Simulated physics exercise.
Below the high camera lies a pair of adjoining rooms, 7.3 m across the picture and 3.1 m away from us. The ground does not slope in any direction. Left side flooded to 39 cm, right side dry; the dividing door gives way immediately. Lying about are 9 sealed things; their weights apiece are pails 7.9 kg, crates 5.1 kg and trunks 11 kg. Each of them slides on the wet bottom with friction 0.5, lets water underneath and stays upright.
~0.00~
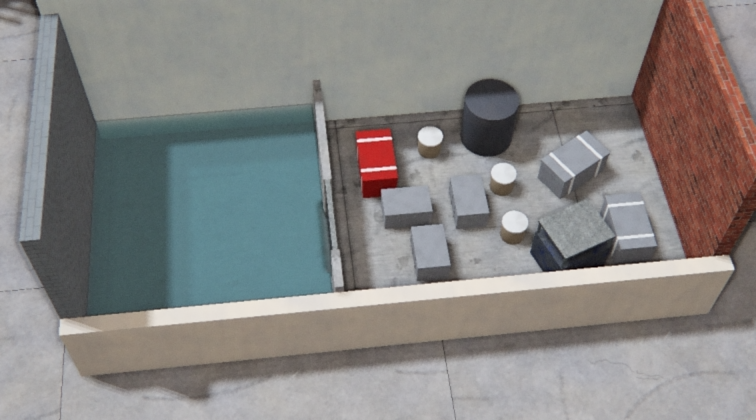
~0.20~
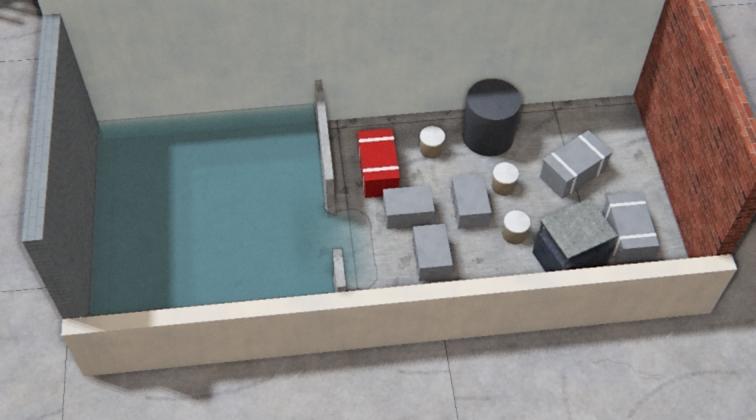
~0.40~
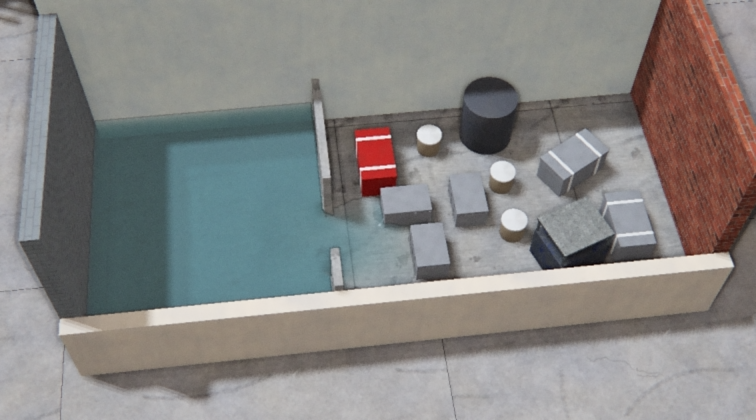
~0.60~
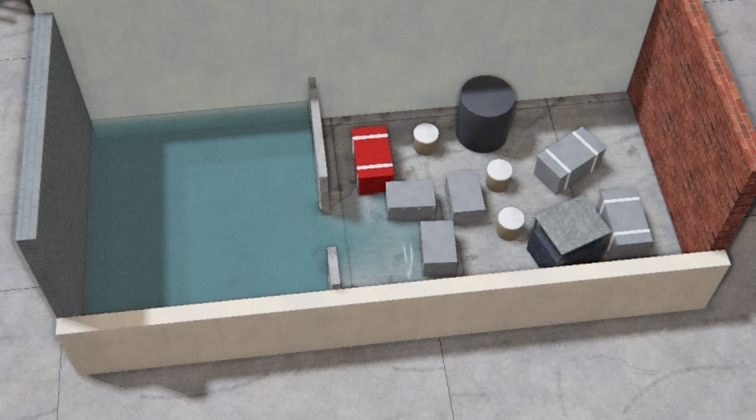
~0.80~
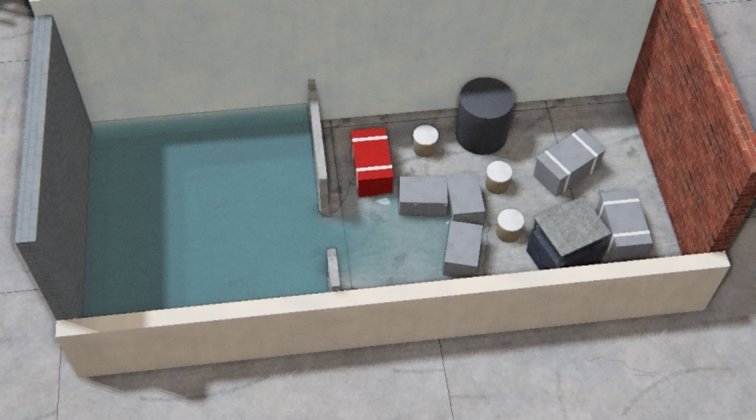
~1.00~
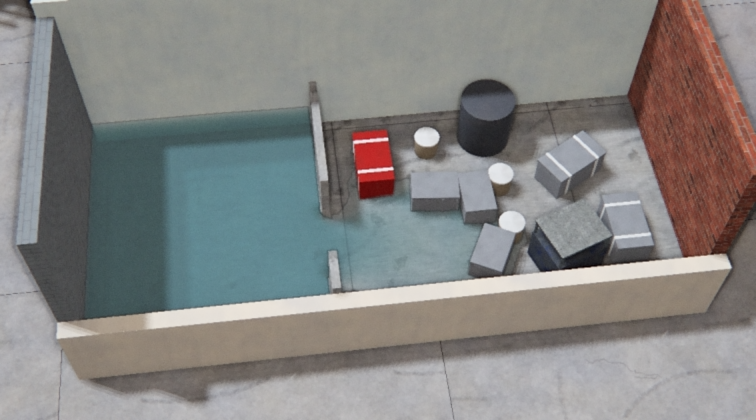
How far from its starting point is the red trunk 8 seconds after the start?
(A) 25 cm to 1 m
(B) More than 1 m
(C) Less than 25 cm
A.
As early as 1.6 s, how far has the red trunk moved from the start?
10 cm, give or take.
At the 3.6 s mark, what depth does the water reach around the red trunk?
Roughly 2 cm deep.
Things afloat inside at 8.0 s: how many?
By my count, 8.
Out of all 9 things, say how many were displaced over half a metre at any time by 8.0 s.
I make that 6.
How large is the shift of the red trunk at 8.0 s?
I'd estimate some 50 centimetres.
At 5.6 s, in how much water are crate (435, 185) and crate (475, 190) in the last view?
I'd estimate 16 cm for the first and 15 cm for the second.
After 1.6 s the red trunk is near (372, 149), 0.1 m from its start, aground; 3 afloat.
After 3.6 s the red trunk is near (369, 141), 0.2 m from its start, aground; 5 afloat.
After 5.6 s the red trunk is near (366, 138), 0.3 m from its start, aground; 7 afloat.
After 8.0 s the red trunk is near (373, 184), 0.5 m from its start, afloat; 8 afloat.
